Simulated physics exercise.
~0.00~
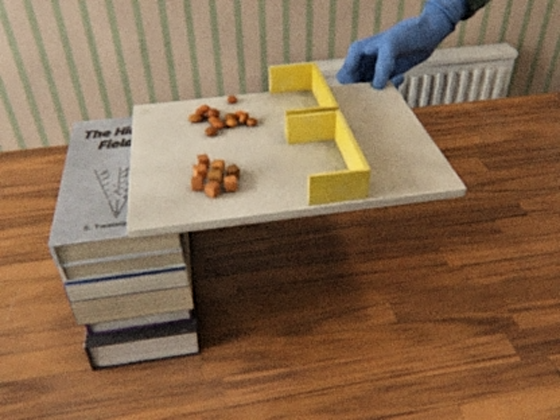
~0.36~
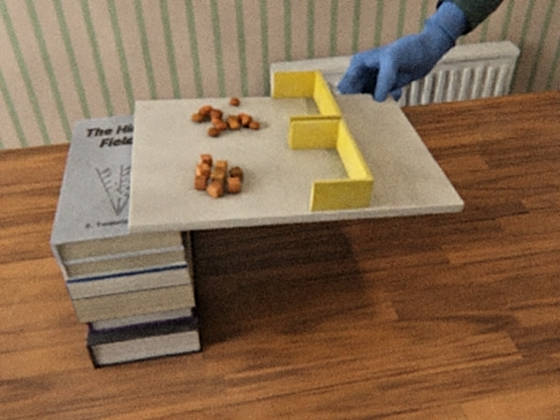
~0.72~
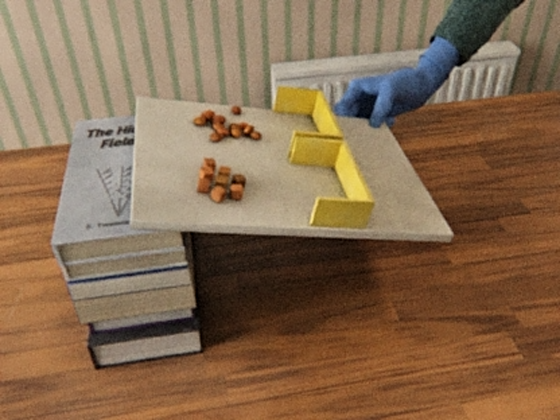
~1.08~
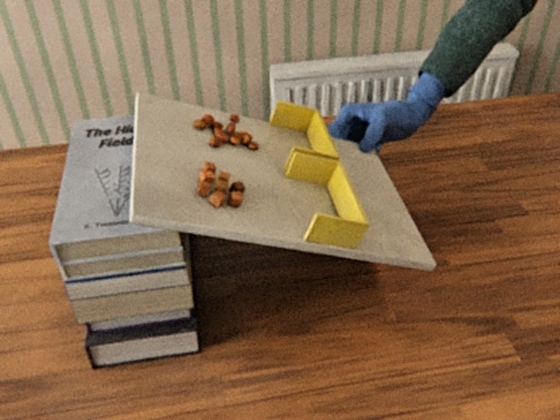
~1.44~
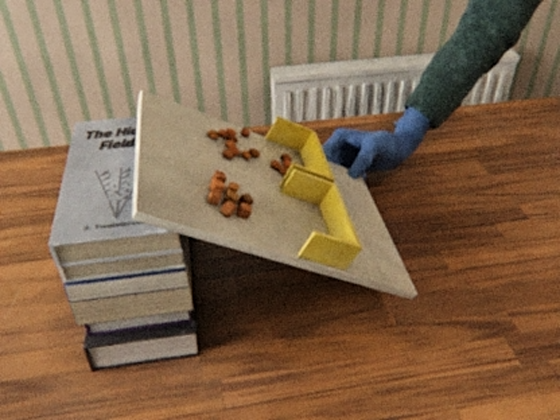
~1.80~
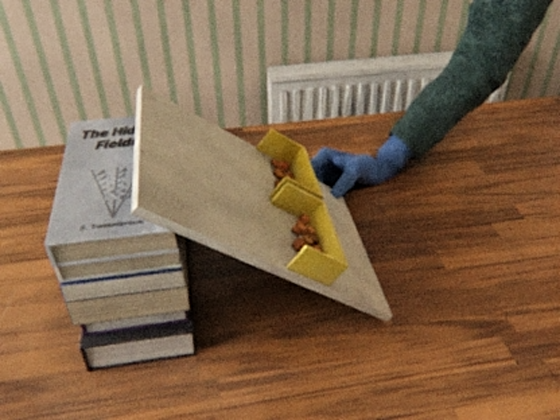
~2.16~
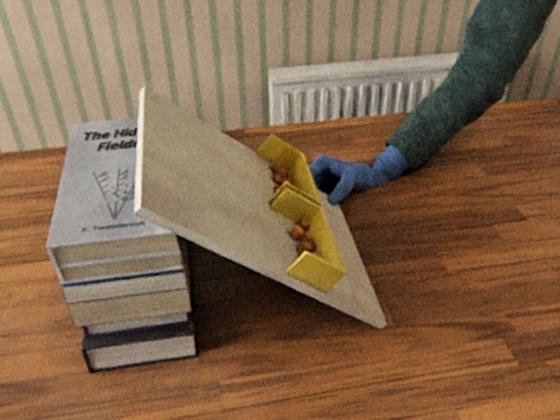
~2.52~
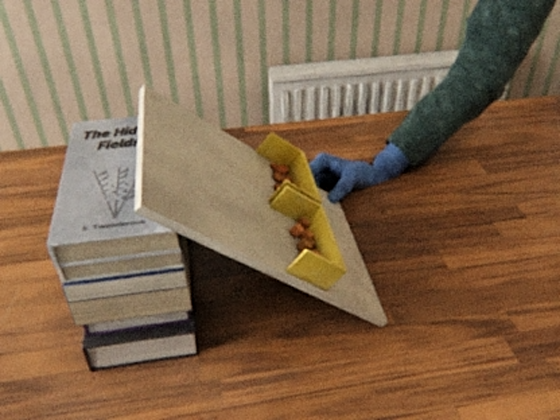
The clip shows a gloved hand lowering the right end of a pale board propped on stacked books, tilting it steeply, until two groups of small orange-brown pieces slide down and come to rest against the yellow barriers, where they stay as the board stops moving.
